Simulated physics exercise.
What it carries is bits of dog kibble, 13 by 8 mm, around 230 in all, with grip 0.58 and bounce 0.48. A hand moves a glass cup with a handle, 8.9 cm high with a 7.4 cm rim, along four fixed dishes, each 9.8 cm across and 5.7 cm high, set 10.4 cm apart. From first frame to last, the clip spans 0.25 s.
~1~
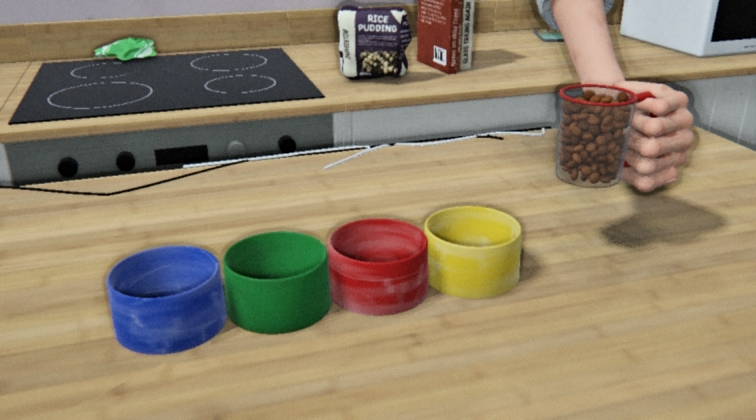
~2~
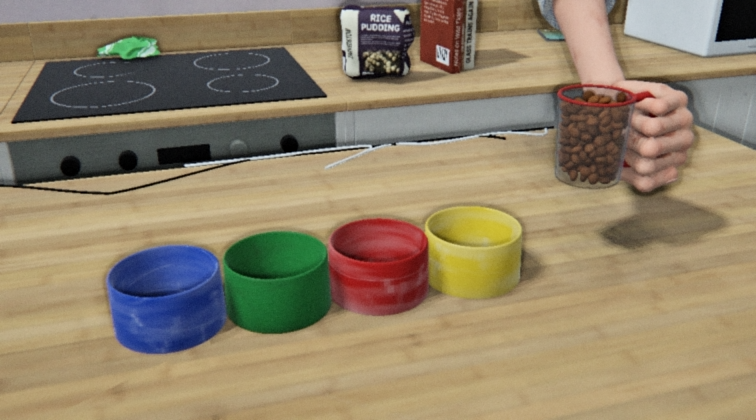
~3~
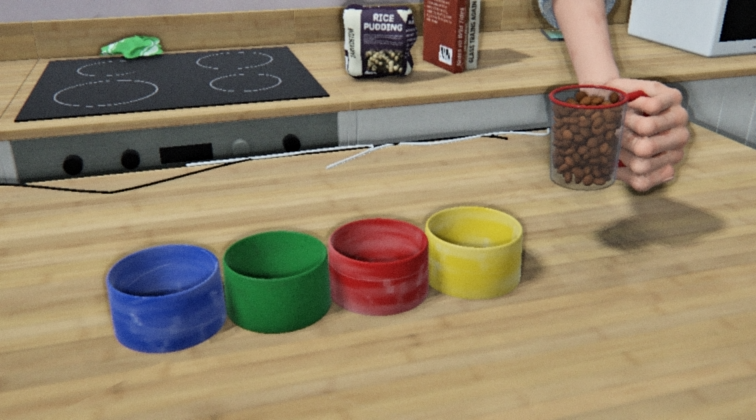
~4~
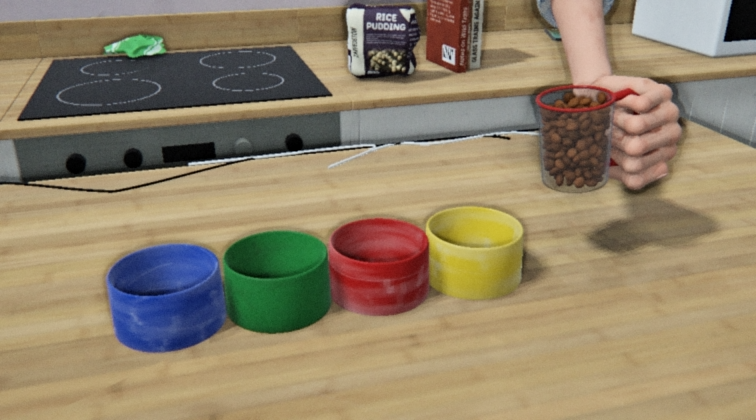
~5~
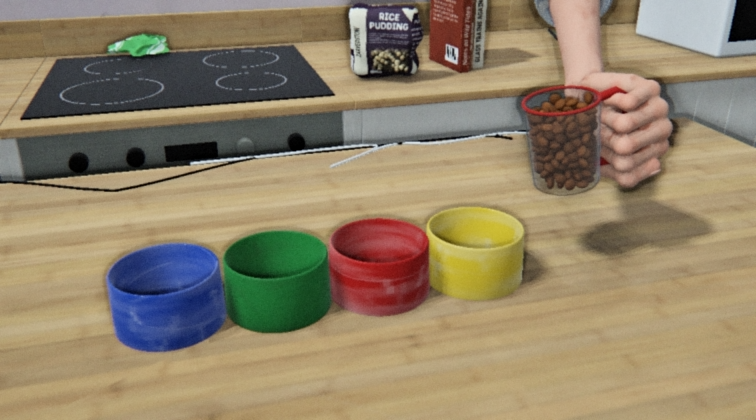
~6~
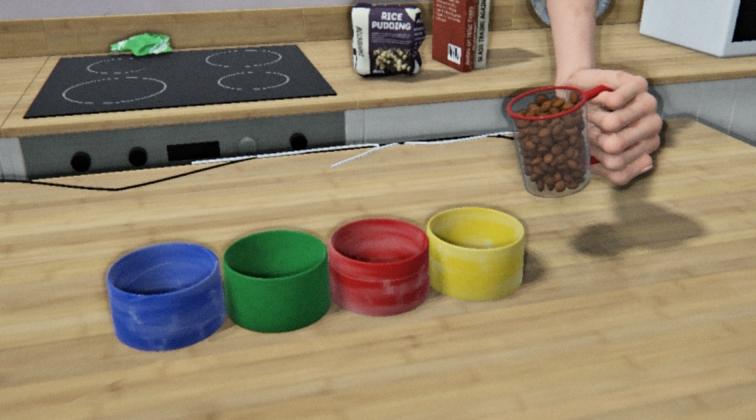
The video shows a hand holding a clear cup of brown pieces above a wooden counter, near a row of blue, green, red and yellow dishes, moving it slightly left while gradually tilting it toward the dishes.
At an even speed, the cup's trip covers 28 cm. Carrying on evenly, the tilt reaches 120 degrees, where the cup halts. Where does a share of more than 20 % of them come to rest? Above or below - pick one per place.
Red: Below; blue: Below; green: Above; yellow: Below; counter: Below.
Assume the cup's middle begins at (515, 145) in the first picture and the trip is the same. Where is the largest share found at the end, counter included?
Largest amount ends at blue.
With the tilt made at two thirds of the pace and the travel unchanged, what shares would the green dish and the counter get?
The green dish 100, the counter 0.
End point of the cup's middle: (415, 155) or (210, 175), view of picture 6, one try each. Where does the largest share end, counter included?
Try 1 - red; try 2 - blue.
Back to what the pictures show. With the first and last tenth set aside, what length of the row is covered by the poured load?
That stretch measures near 6 centimetres.
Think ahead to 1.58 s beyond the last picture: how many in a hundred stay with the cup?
My guess is near 15 per cent.
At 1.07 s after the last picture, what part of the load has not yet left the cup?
Close to 85 % of the load.
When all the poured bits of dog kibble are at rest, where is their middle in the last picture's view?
In the last view, approximately (277, 279).
Then, 0.64 s after the last picture, tilt 64 degrees; cup holds 100 %.
Then, 1.07 s after the last picture, tilt 97 degrees; cup holds 85 %, green 15 %.
Then, 1.58 s after the last picture, tilt 120 degrees; cup holds 15 %, green 80 %.
In the end, red 0 %, blue 0 %, green 100 %, yellow 0 %, counter 0 %.
